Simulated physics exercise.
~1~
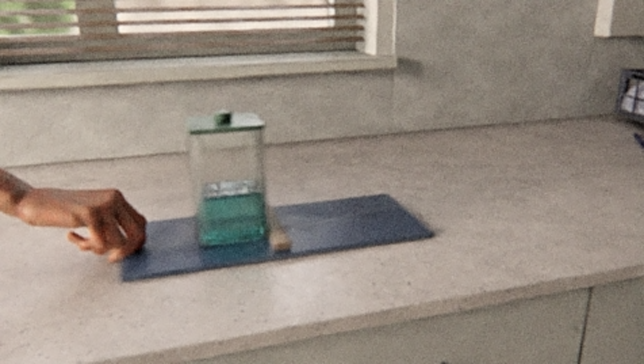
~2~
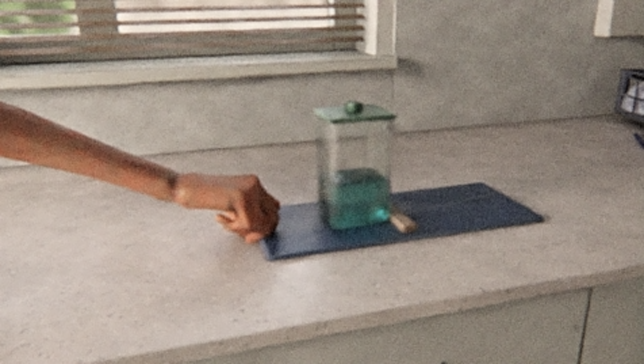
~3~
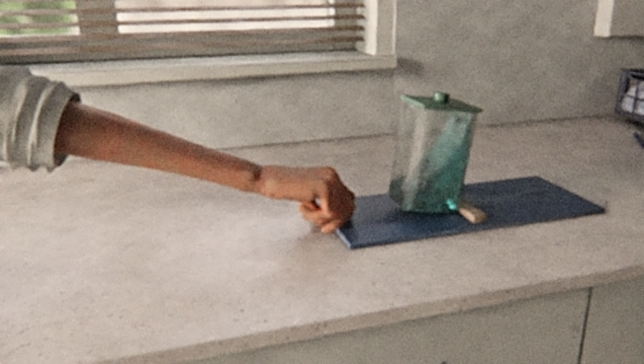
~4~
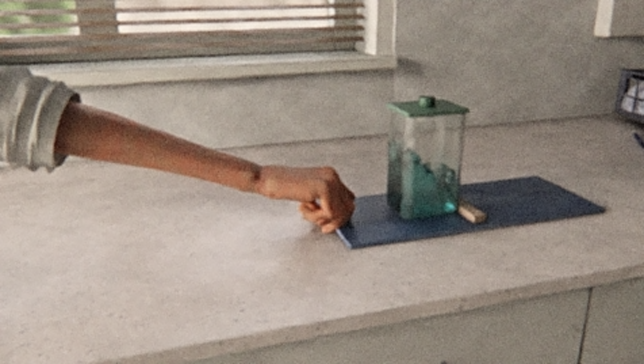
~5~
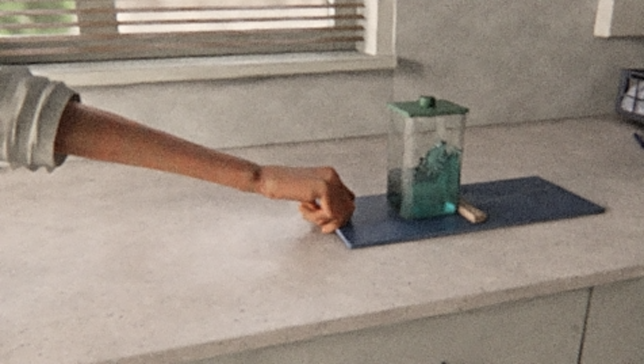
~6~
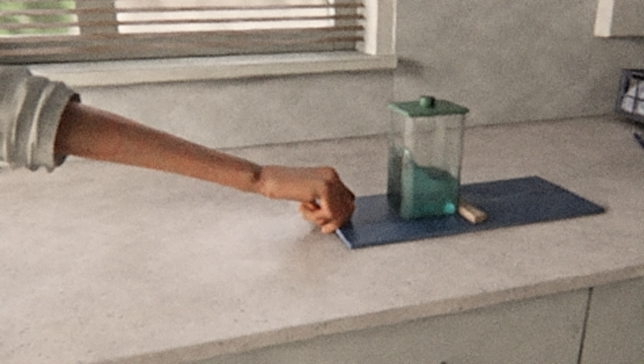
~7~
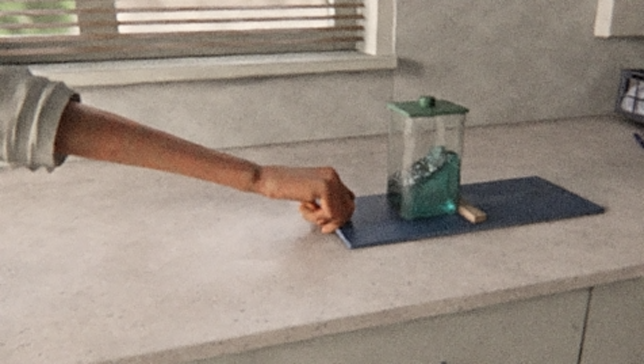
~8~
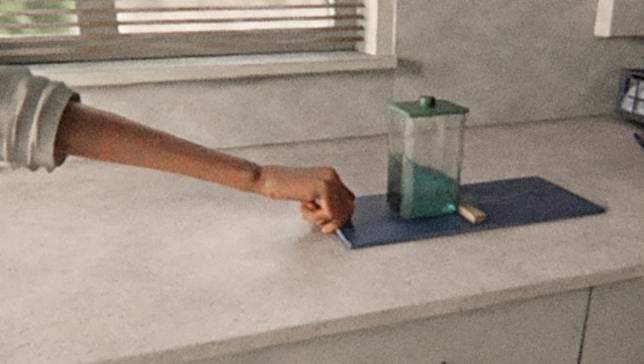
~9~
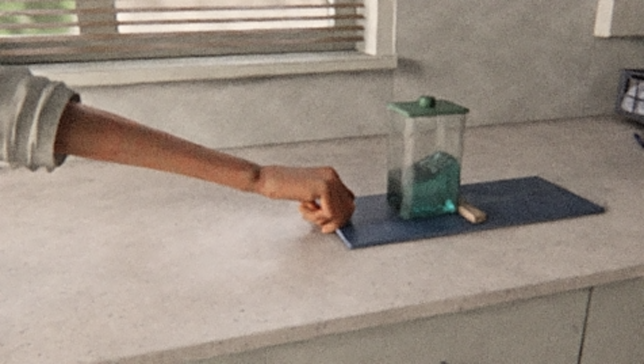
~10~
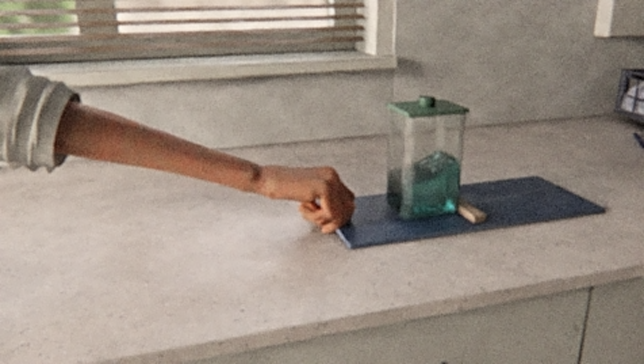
A half-filled flask pushed right by a hand tips slightly, then settles upright, its liquid sloshing.
